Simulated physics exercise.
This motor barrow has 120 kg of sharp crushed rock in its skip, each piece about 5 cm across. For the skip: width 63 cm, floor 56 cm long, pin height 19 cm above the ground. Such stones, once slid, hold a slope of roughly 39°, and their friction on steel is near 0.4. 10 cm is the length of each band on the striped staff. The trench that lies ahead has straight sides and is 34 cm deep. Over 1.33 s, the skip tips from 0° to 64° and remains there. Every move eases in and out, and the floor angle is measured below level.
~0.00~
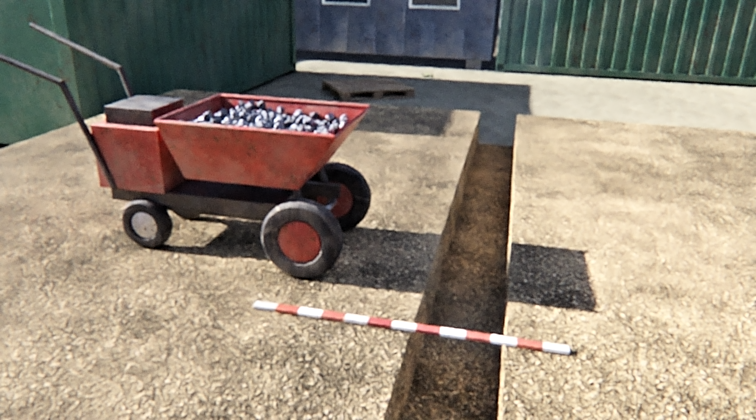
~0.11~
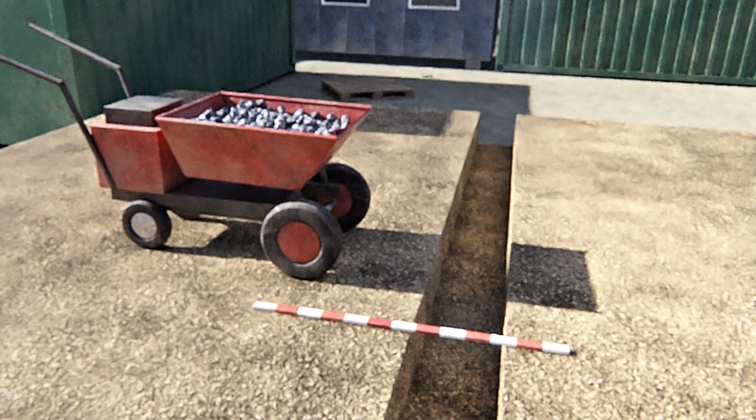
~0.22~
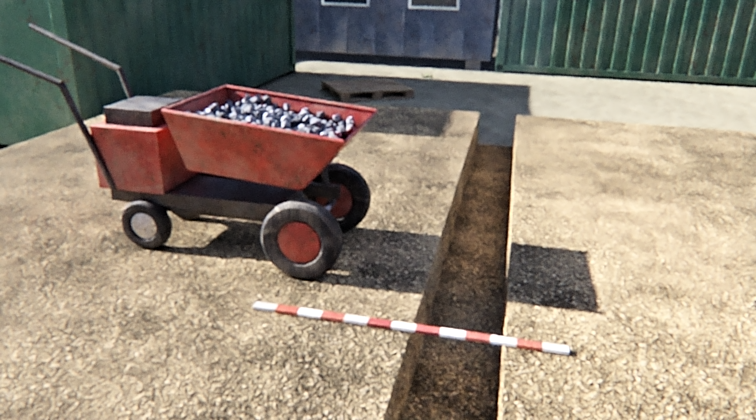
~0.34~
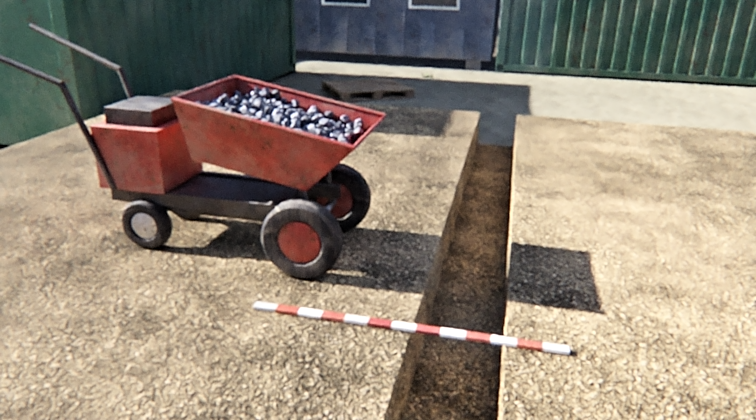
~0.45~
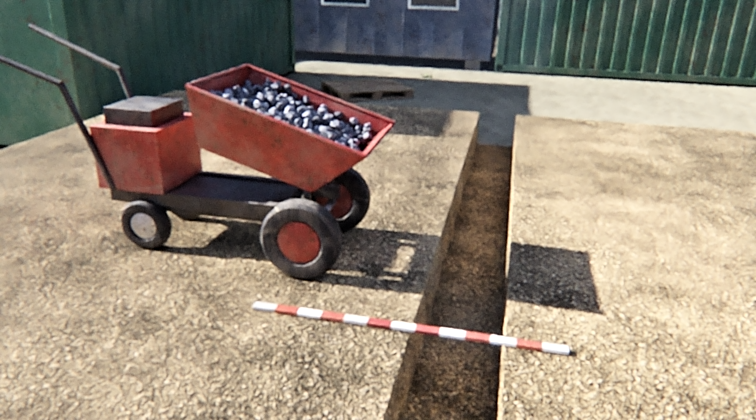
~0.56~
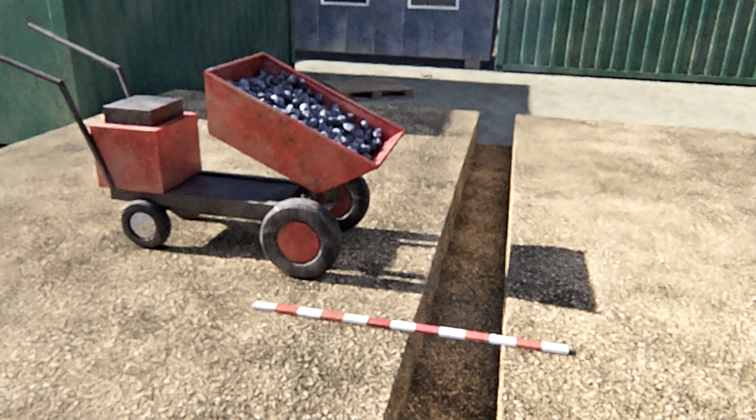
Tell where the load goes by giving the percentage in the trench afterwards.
About 52 per cent of the load is in the trench.
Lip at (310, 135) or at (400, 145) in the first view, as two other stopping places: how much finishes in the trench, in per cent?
Roughly 35 in a hundred from the first, 35 in a hundred from the second.
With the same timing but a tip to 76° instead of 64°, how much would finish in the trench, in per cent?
Around 100 per cent would finish in the trench.
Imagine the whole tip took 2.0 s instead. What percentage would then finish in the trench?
It'd be some 45 per cent.
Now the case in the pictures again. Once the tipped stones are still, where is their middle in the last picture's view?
Roughly at pixel (462, 317).
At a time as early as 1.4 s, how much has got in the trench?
Roughly 5 percent of the load.
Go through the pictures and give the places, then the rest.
In the first frame, the skip is at 0°, its lip at (335, 137); the top of the load is at (260, 112).
In the second frame, the skip is at 1°, its lip at (337, 139); the top of the load is at (254, 110); the stones move at 0.2 m/s on average.
In the third frame, the skip is at 5°, its lip at (344, 142); the top of the load is at (254, 104); the stones move at 0.3 m/s on average.
In the fourth frame, the skip is at 10°, its lip at (354, 148); the top of the load is at (255, 96); the stones move at 0.5 m/s on average.
In the fifth frame, lip at (366, 157), floor tilted 17°, highest stones at (258, 88); the stones move at 0.6 m/s on average.
In the sixth frame, lip at (378, 167), floor tilted 24°, highest stones at (265, 81); the stones move at 0.6 m/s on average.
After 1.0 s the floor is at 54°; 100 % in the skip; the foremost stones are at (401, 196).
After 1.4 s the floor is at 64°; 95 % in the skip, 1 % short of the trench, 5 % in the trench; the foremost stones are at (467, 256).
After 1.8 s the floor is at 64°; 77 % in the skip, 1 % short of the trench, 23 % in the trench; the foremost stones are at (503, 320).
After 3.7 s the floor is at 64°; 47 % in the skip, 52 % in the trench; the foremost stones are at (507, 303).
